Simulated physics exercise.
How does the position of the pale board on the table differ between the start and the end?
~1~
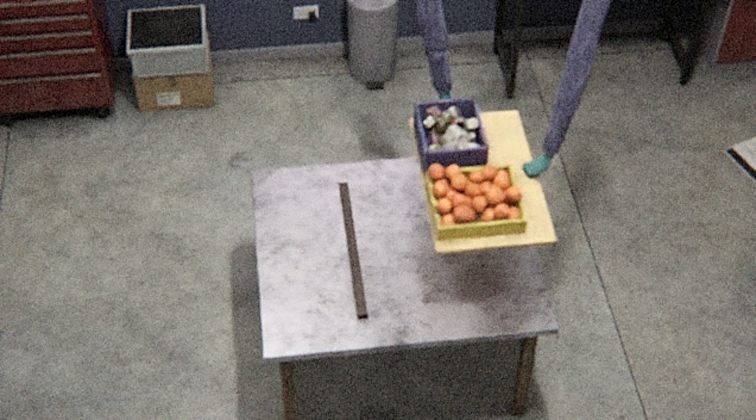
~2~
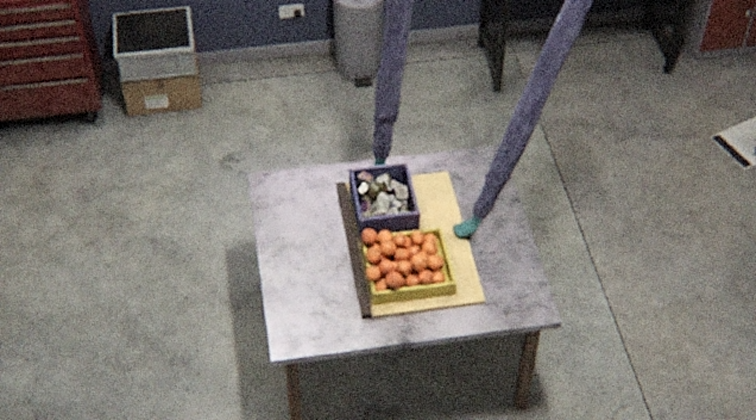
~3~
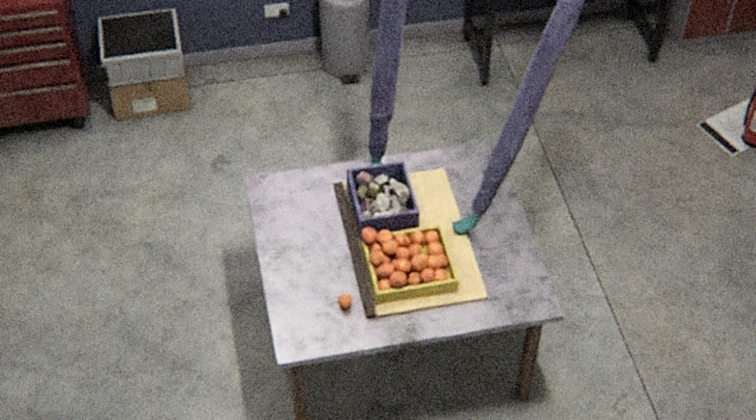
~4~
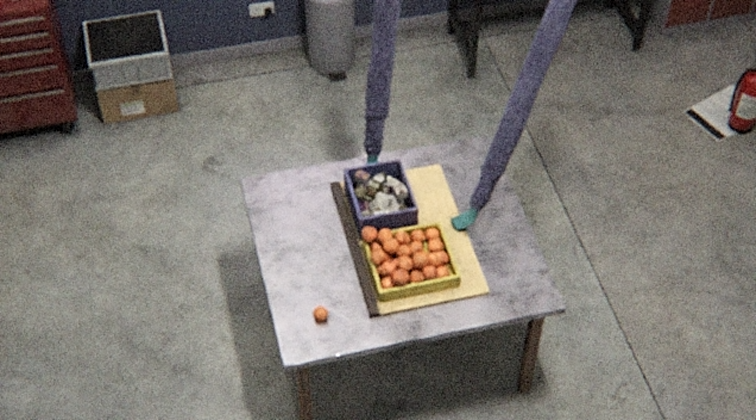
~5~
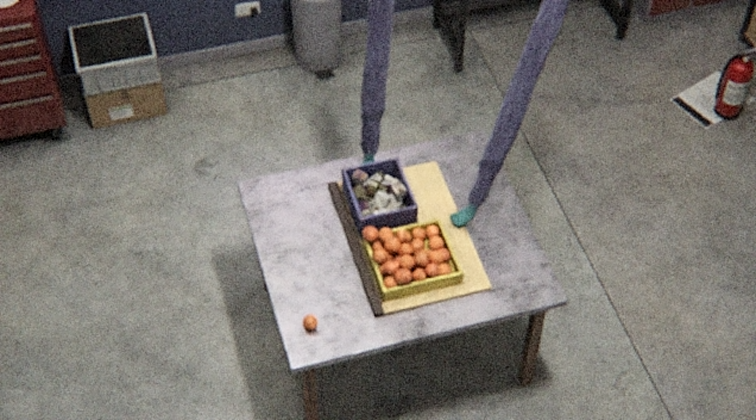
At the start the board is at the upper right of the table, partly past its far edge. By the end it is further left and nearer the front, lying wholly on the table against the dark strip.
